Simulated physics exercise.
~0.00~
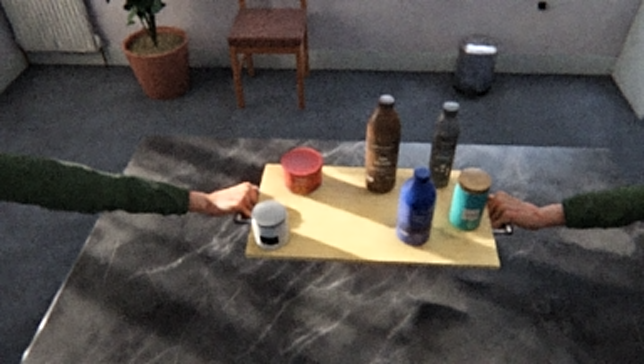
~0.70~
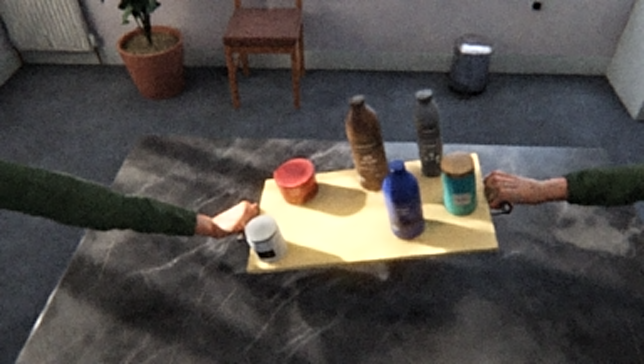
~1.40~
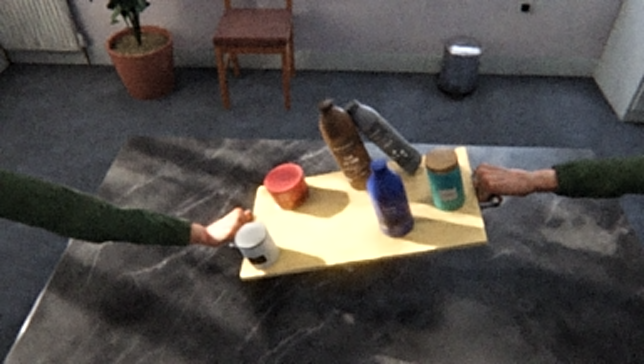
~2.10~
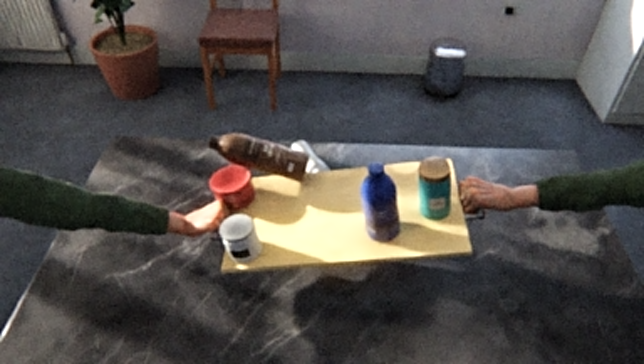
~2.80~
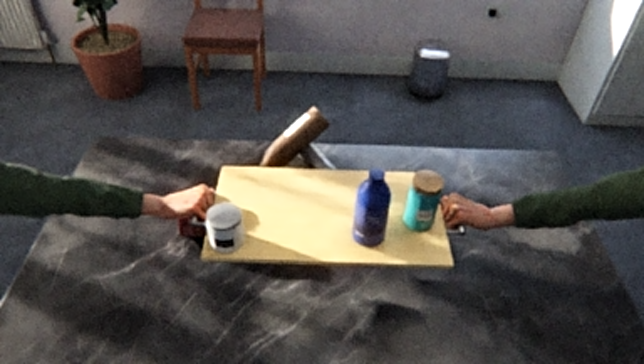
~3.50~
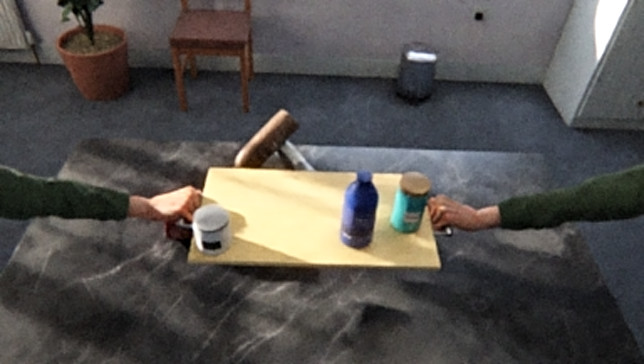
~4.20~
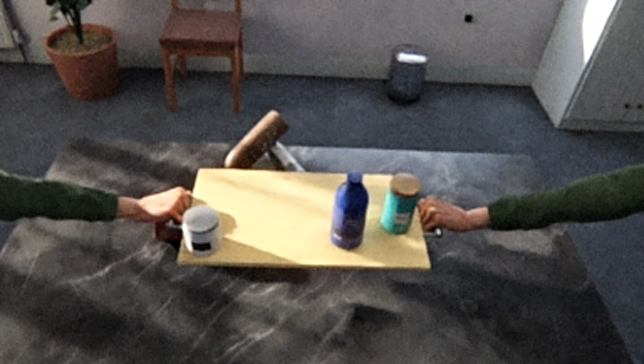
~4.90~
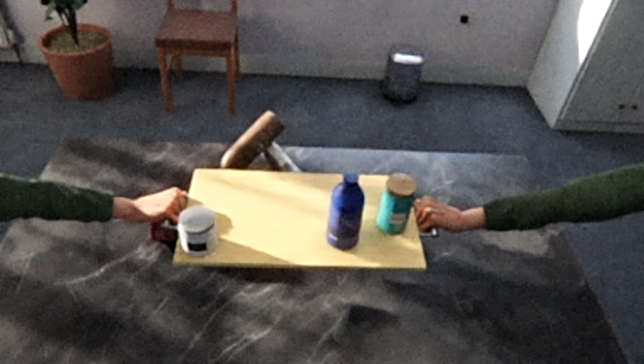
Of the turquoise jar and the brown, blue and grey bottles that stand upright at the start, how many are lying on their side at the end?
Two of them, the brown bottle and the grey bottle, are lying on their side at the end.
